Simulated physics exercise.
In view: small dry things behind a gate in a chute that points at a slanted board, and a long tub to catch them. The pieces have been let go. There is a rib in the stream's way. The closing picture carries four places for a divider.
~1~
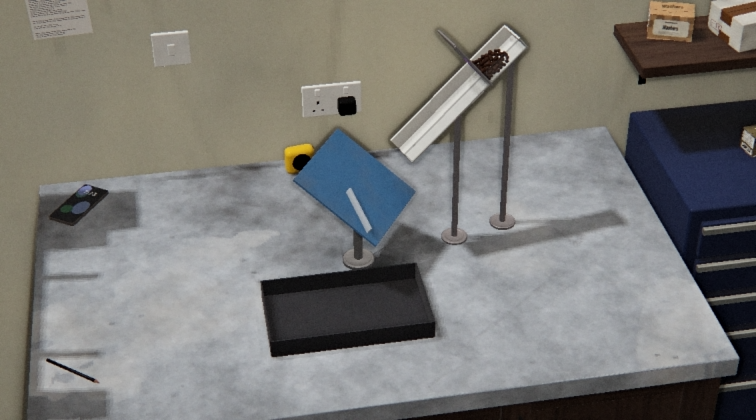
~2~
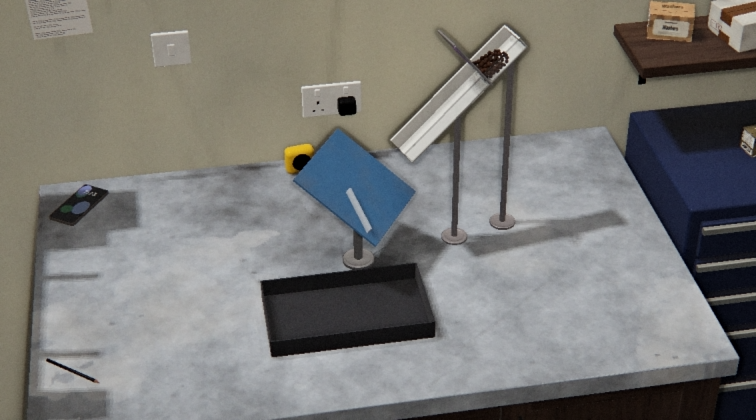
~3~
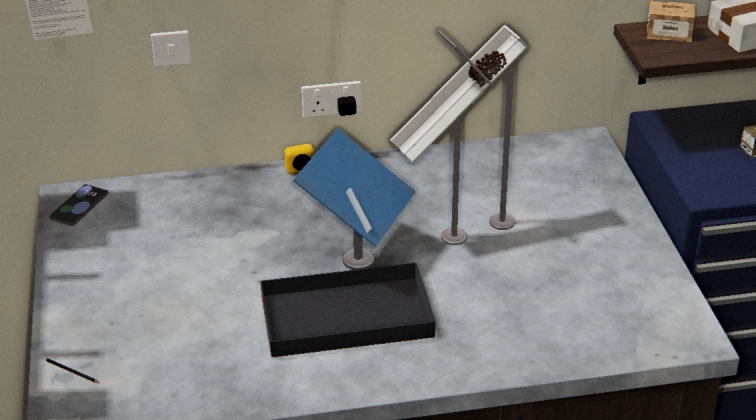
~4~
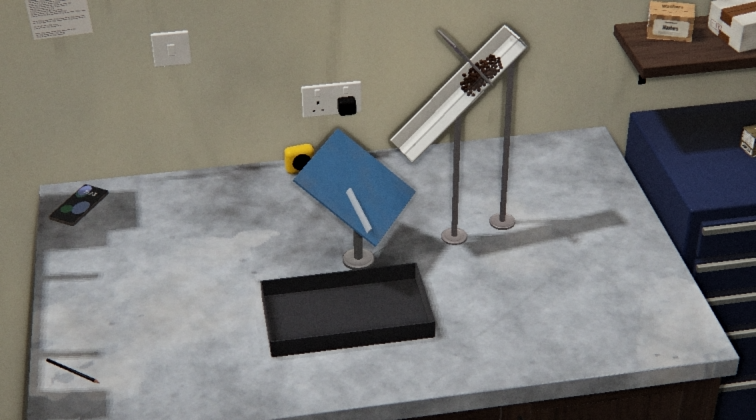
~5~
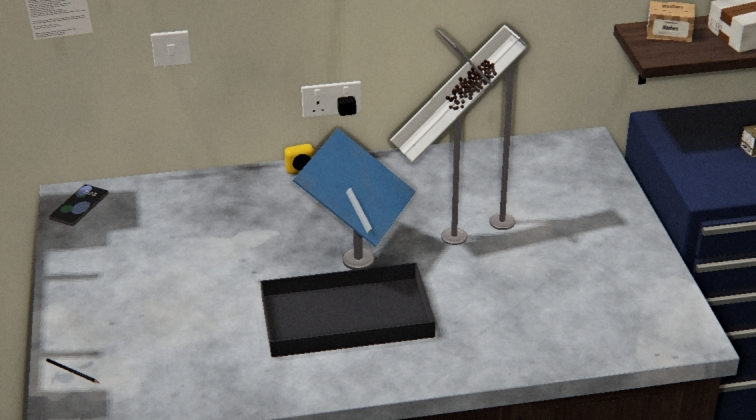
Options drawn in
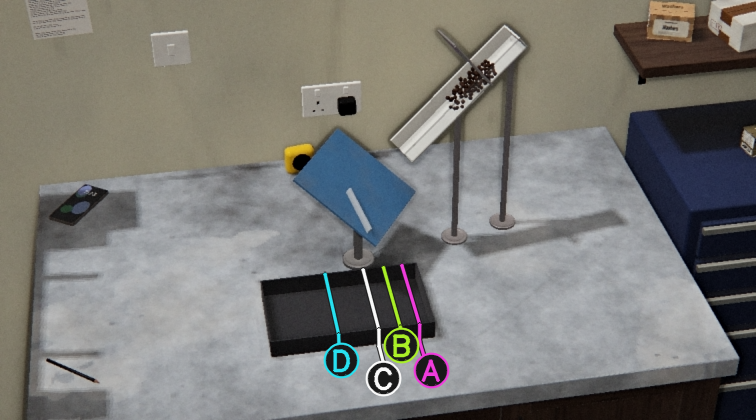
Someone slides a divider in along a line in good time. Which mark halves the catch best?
Best: A.
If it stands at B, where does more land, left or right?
Right.
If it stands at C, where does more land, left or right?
More lands on the right.
On the marked copy, line A crosses the front rim at (419, 323); line B crosses the front rim at (400, 326); line C crosses the front rim at (378, 328); line D crosses the front rim at (338, 333).
For line A, of what is caught, close to two thirds on the left of the divider, close to a quarter on the right.
For line B, of what is caught, a small share on the left of the divider, the bulk on the right.
For line C, of what is caught, only a few on the left of the divider, all but a few on the right.
For line D, of what is caught, none at all on the left of the divider, the whole lot on the right.
